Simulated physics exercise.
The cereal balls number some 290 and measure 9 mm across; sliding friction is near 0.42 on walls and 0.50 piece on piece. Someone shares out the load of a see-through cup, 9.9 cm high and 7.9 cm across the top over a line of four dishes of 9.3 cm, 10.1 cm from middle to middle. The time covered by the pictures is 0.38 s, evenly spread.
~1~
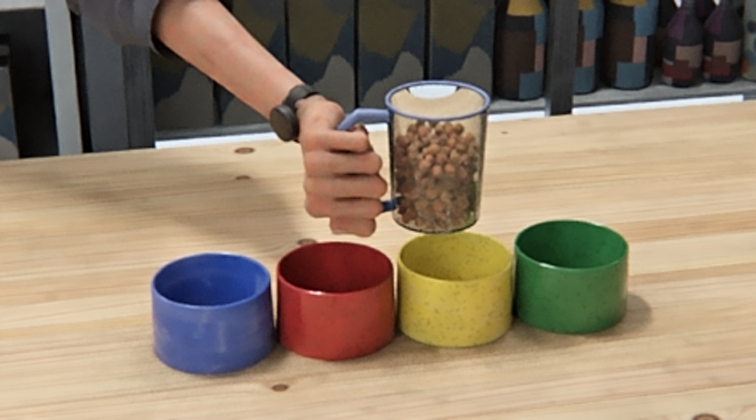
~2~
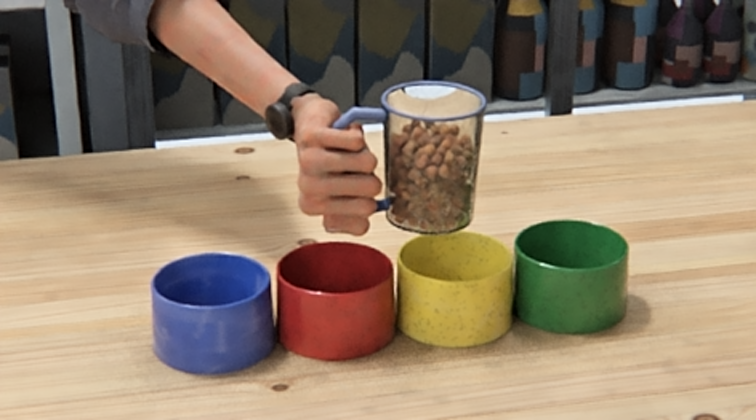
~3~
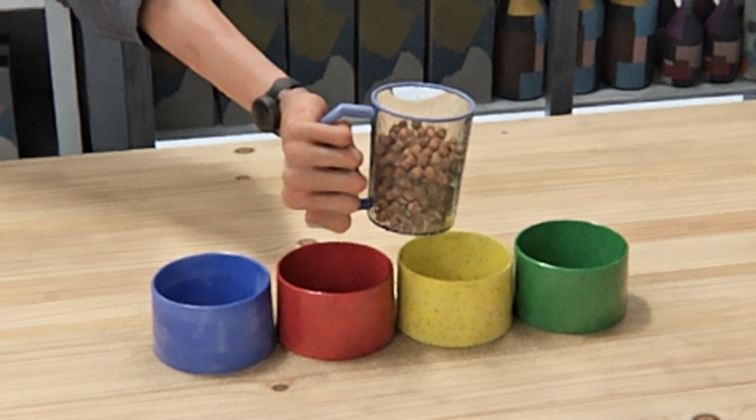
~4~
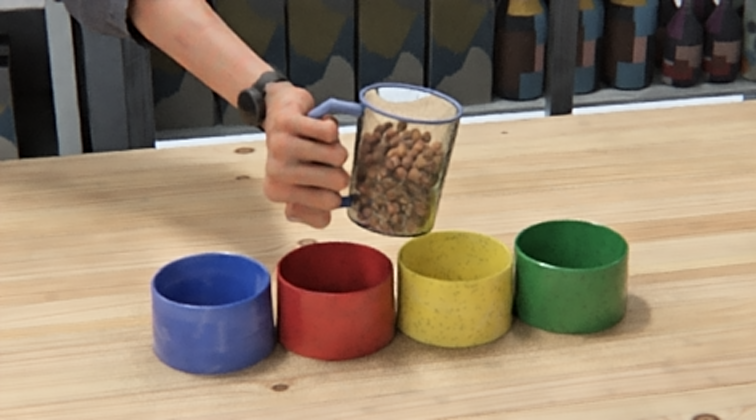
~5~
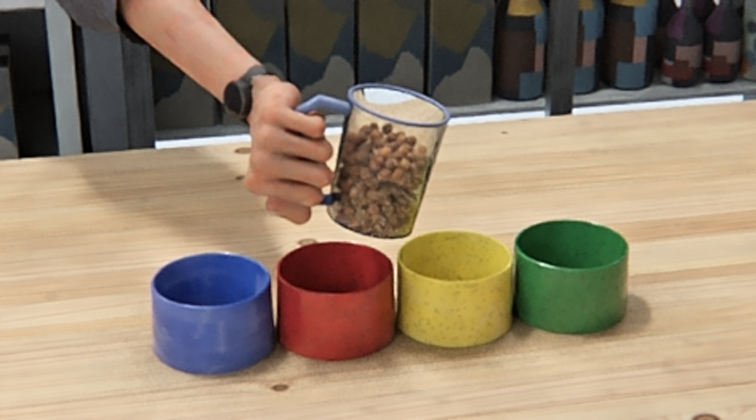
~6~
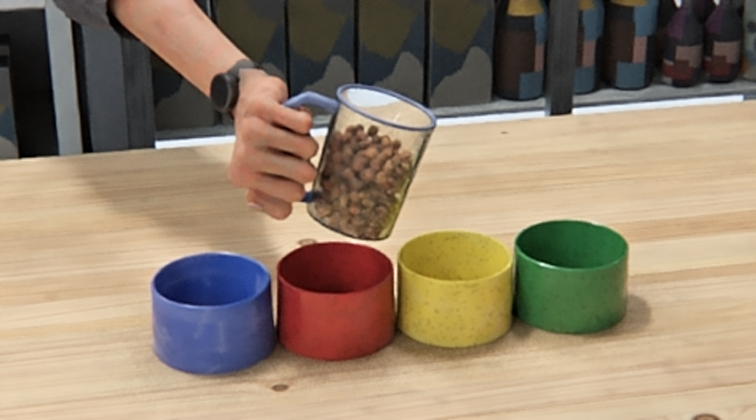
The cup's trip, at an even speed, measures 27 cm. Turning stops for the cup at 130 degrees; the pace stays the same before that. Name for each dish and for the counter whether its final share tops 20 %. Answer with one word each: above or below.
Red below, blue above, green below, yellow below, counter below.
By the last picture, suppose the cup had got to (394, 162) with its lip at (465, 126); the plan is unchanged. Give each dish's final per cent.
You'd end up with red at 70, blue at 20, green at 0 and yellow at 0.
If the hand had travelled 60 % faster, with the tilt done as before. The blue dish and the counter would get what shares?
Blue: 90; counter: 10.
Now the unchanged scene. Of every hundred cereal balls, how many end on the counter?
Estimate: Near 5 per cent.
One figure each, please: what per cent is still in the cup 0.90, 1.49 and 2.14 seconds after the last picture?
In turn: 100, 100, 0.
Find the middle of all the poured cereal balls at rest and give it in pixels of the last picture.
Roughly pixel (207, 316).
Then, 0.90 s after the last picture, tilt 70 degrees; cup holds 100 %.
Then, 1.49 s after the last picture, tilt 104 degrees; cup holds 100 %.
Then, 2.14 s after the last picture, tilt 130 degrees; cup holds 0 %, blue 95 %.
In the end, red 0 %, blue 95 %, green 0 %, yellow 0 %, counter 5 %.
